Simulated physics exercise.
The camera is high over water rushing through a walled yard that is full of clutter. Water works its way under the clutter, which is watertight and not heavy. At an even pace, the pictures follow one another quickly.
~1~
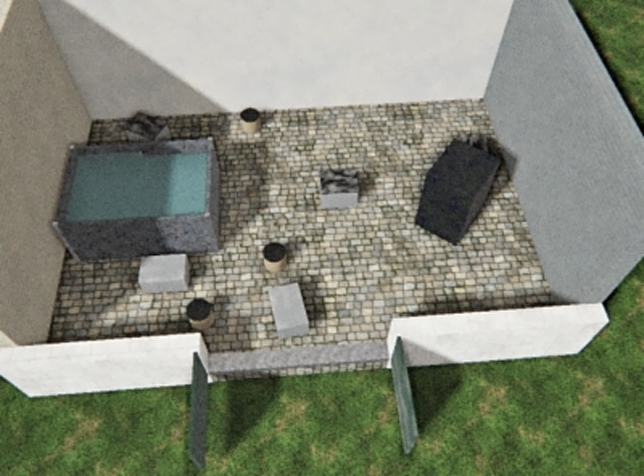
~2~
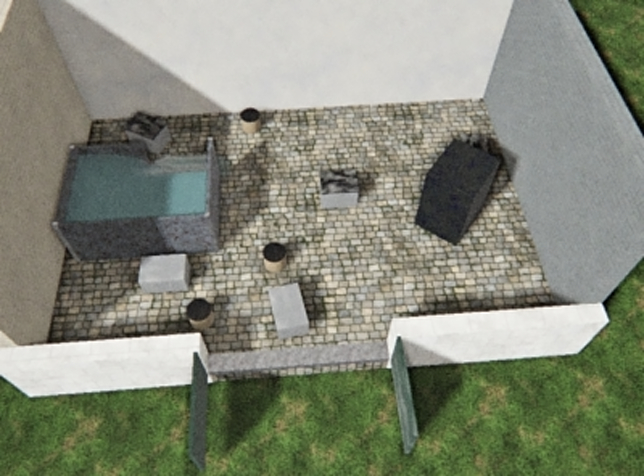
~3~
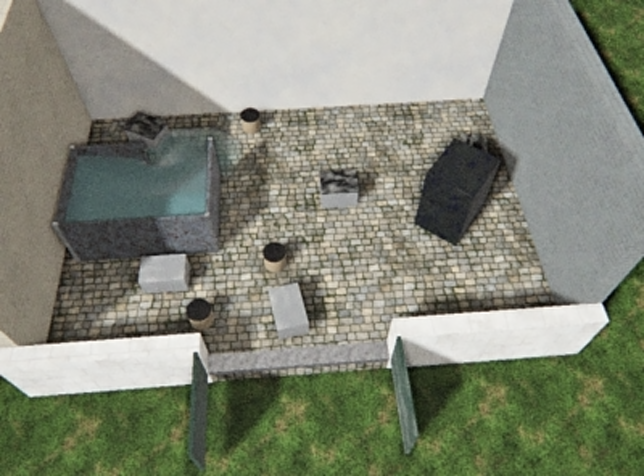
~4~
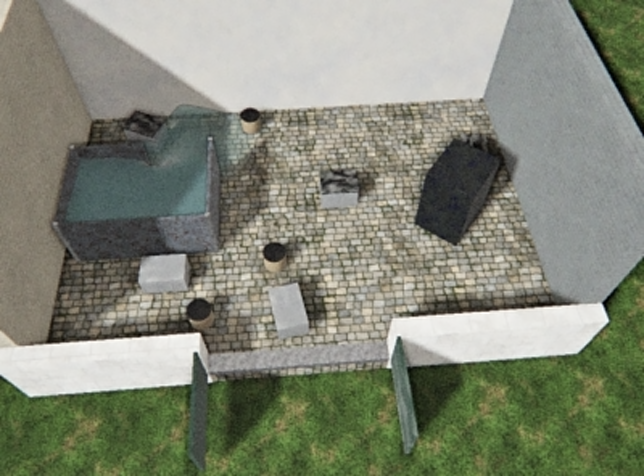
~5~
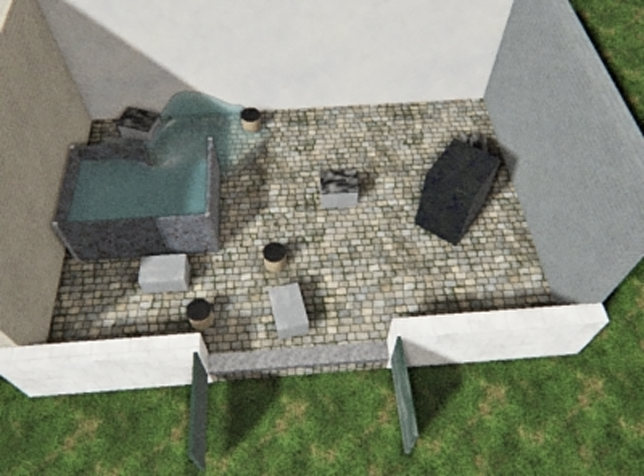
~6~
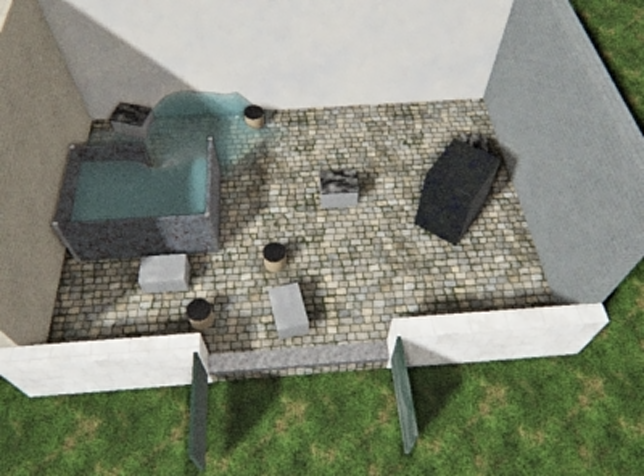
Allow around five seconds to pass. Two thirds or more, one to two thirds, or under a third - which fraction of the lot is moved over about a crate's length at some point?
It lands in the middle band.
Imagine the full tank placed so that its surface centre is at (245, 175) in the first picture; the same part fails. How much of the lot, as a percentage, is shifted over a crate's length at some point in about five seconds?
I make it 40 per cent.
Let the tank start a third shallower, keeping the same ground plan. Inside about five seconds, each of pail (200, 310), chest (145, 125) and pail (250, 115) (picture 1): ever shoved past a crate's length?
Taking them as listed, the first stopped before it, the second reached the mark and the third reached the mark.
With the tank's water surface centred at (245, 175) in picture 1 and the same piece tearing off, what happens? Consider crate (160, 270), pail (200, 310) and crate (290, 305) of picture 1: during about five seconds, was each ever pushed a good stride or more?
Short of it, short of it, short of it.
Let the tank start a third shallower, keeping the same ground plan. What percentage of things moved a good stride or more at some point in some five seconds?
About 20 %.
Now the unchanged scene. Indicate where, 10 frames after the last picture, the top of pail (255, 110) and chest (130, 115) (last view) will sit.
Roughly (478, 130) for the first, roughly (124, 150) for the second.
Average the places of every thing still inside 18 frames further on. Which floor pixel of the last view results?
I'd put it at roughly (310, 235).
A moment on, 2 of 8 are well off their spots; 1 afloat.
Next, 2 of 8 are well off their spots; 0 afloat.
Later, 2 of 8 are well off their spots; 2 afloat.
In the end, 2 of 8 are well off their spots, and 3 have been at some point; 2 afloat.
